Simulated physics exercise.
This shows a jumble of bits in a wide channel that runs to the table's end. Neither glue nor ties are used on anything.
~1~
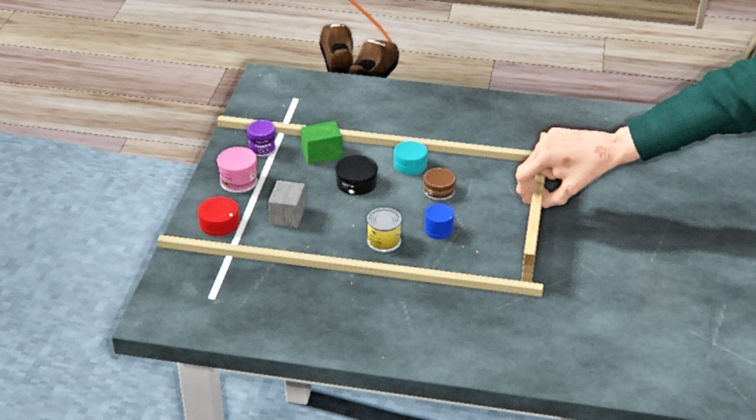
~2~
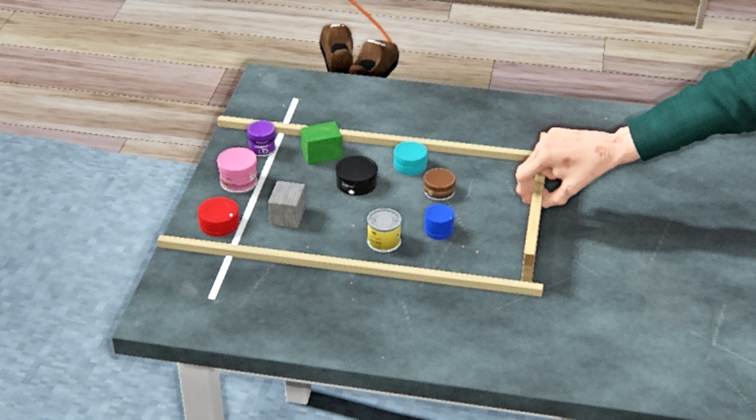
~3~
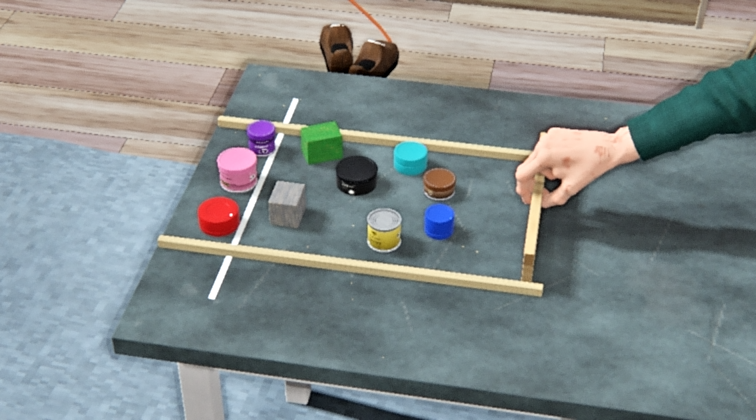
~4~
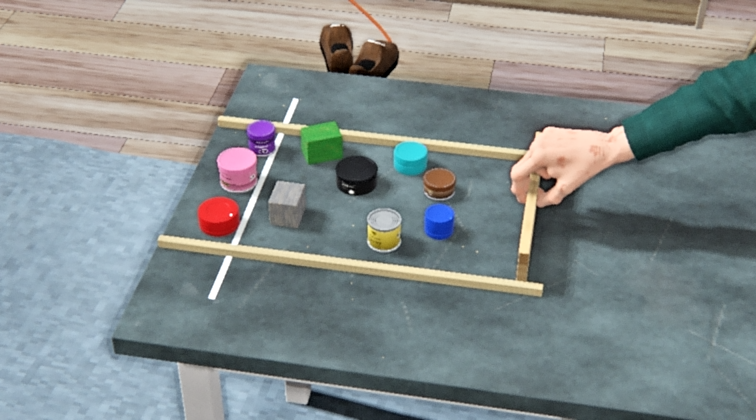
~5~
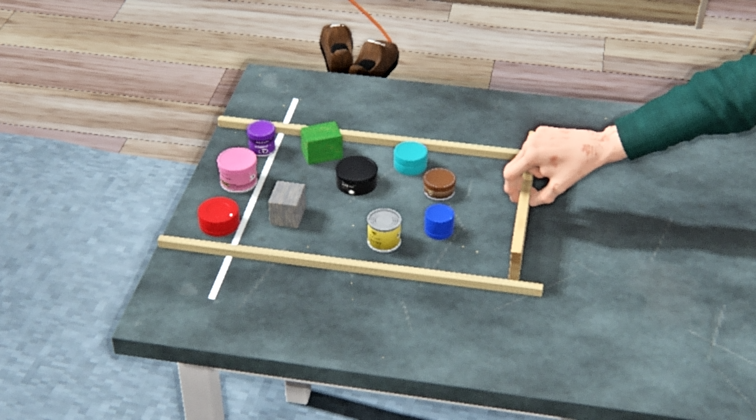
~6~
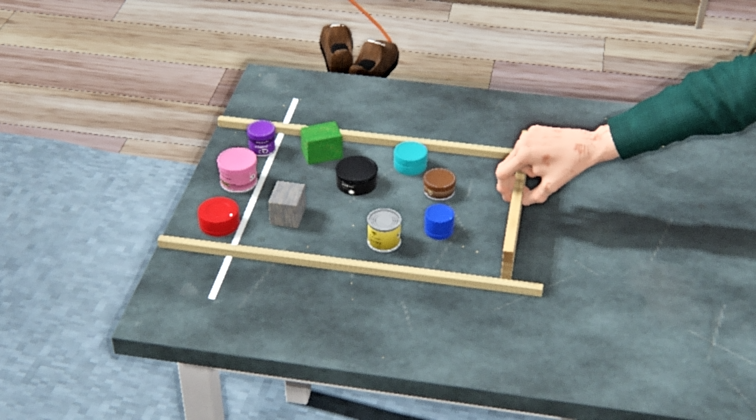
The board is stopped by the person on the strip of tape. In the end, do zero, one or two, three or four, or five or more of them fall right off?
Mind you, the pieces that take the plunge come to one or two.
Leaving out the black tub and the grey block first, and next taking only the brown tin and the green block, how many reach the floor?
Taking the two tries in turn, it comes to 1 and 0.
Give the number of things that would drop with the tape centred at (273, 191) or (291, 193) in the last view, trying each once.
Counts: 0, 0.
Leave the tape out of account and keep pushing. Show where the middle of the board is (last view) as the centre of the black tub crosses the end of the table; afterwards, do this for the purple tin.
Black tub: (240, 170); purple tin: (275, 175).
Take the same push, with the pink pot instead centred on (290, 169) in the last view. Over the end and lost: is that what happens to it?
Outcome - pink pot: Off.
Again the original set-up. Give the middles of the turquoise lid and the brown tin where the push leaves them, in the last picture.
The turquoise lid comes to rest close to (259, 142), while the brown tin rests close to (251, 162).
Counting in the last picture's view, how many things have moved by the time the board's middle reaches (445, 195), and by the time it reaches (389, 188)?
First 2, after that 5.
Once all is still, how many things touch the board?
It's 4 of them.
Soon after, none off yet; red lid at rest near (219, 217); pink pot at rest near (238, 171); purple tin at rest near (262, 139).
By the end, the number that fall off is one or two; fallen, purple tin.
